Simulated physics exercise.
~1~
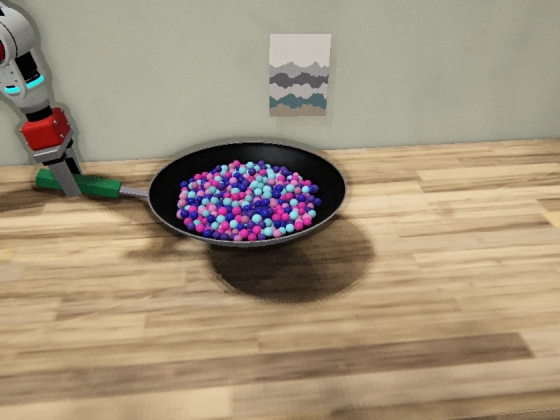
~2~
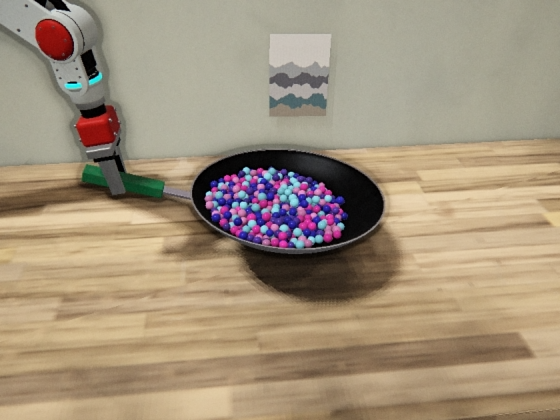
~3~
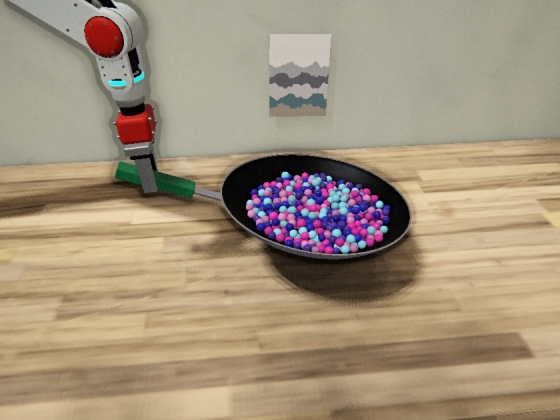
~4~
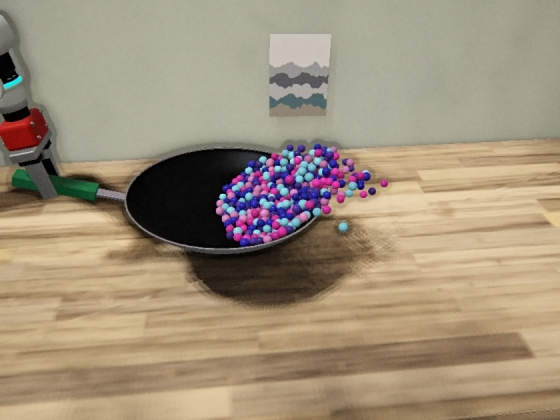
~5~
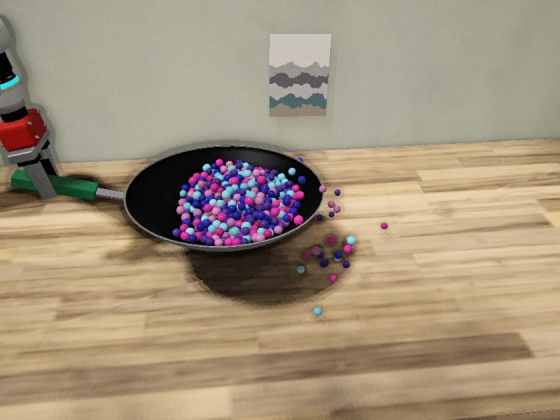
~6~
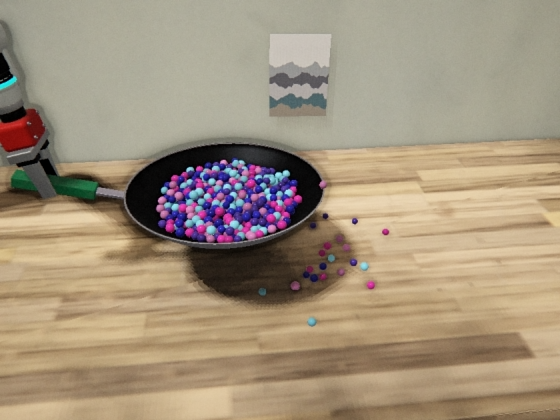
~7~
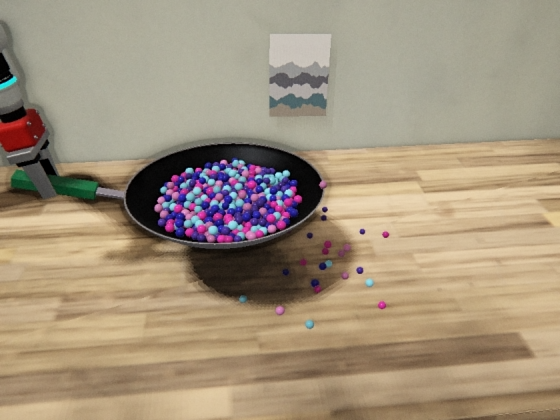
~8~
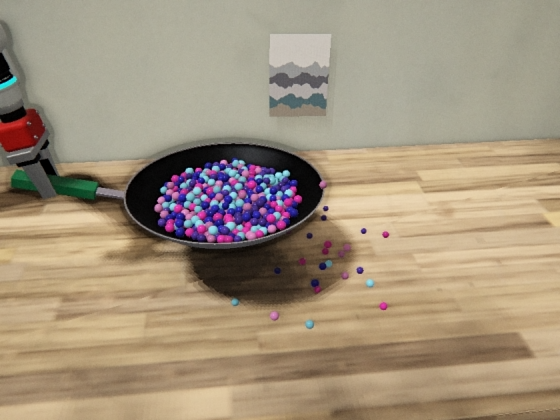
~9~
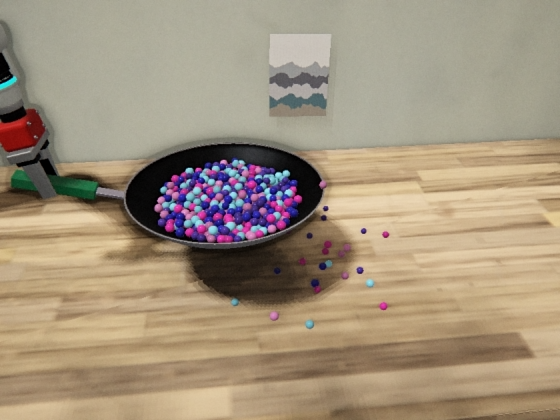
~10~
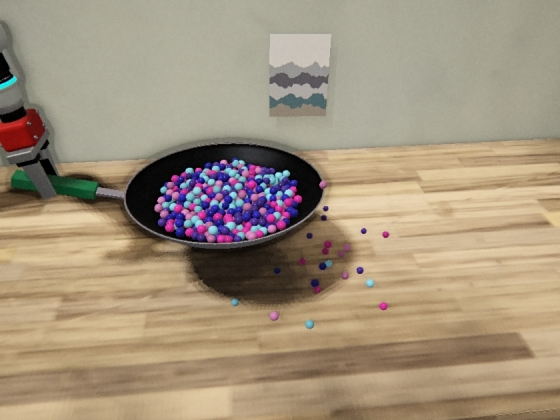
The clip shows a robot arm holding a black frying pan full of pink, blue and turquoise balls, moving it right, then sharply back left. The balls surge toward the right rim and some spill onto the wooden table, while most settle in the pan, which stays still.
